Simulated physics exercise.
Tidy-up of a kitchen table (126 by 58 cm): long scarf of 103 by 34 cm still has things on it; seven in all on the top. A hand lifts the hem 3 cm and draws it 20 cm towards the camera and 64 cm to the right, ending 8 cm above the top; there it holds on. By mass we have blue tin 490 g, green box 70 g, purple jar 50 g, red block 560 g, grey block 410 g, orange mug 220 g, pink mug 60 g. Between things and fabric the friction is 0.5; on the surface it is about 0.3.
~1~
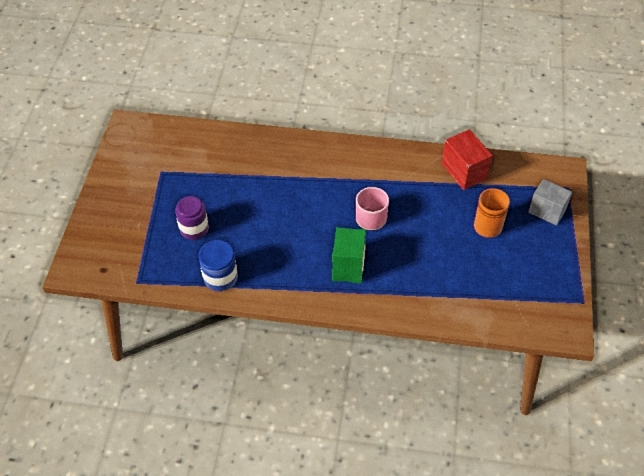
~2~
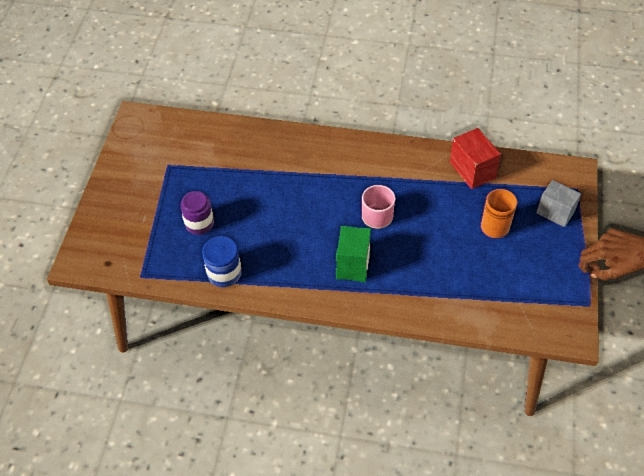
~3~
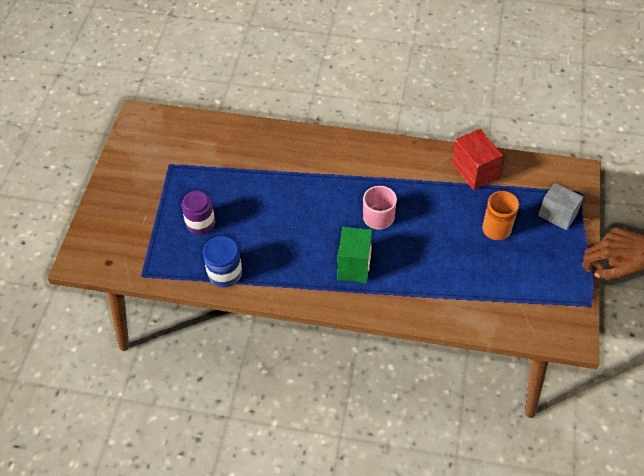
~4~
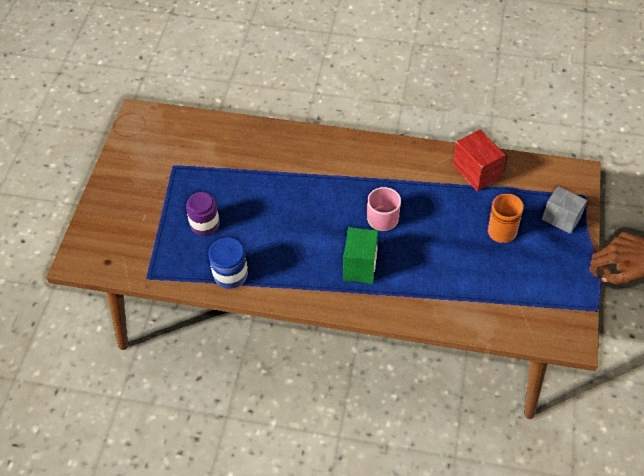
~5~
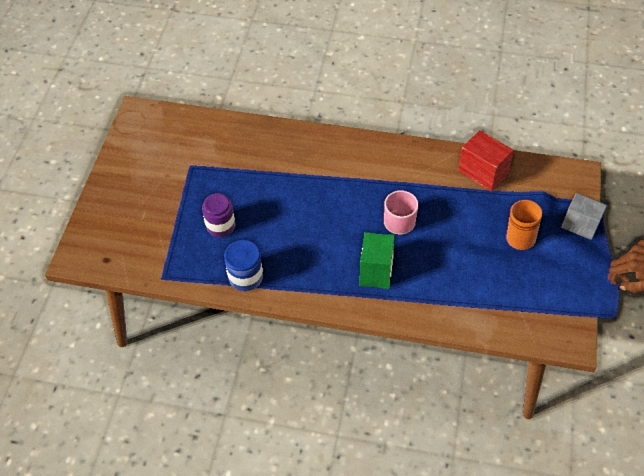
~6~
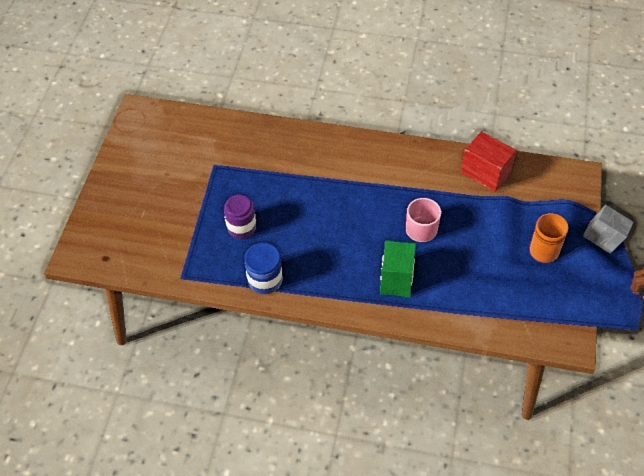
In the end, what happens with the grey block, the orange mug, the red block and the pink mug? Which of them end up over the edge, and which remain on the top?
As it ends, the grey block goes over, the orange mug goes over, the red block remains on top, the pink mug goes over.
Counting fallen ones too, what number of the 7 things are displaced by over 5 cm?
Tally: 6.
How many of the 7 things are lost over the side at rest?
Total: 4.
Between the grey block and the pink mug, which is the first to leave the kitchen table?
Answer: The grey one.
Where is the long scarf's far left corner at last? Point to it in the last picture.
At about (528, 198).
Next, 75 % of the long scarf is still over the top; grey block over the edge, orange mug 31 cm off its start, pink mug 29 cm off its start.
Then, 55 % of the long scarf is still over the top; orange mug over the edge, pink mug 53 cm off its start, grey block over the edge.
After that, 40 % of the long scarf is still over the top; pink mug over the edge, orange mug over the edge, grey block over the edge.
Later, 30 % of the long scarf is still over the top; pink mug over the edge, orange mug over the edge, grey block over the edge.
At the end, 30 % of the long scarf is still over the top; pink mug over the edge, orange mug over the edge, grey block over the edge, red block 3 cm off its start at (491, 150).
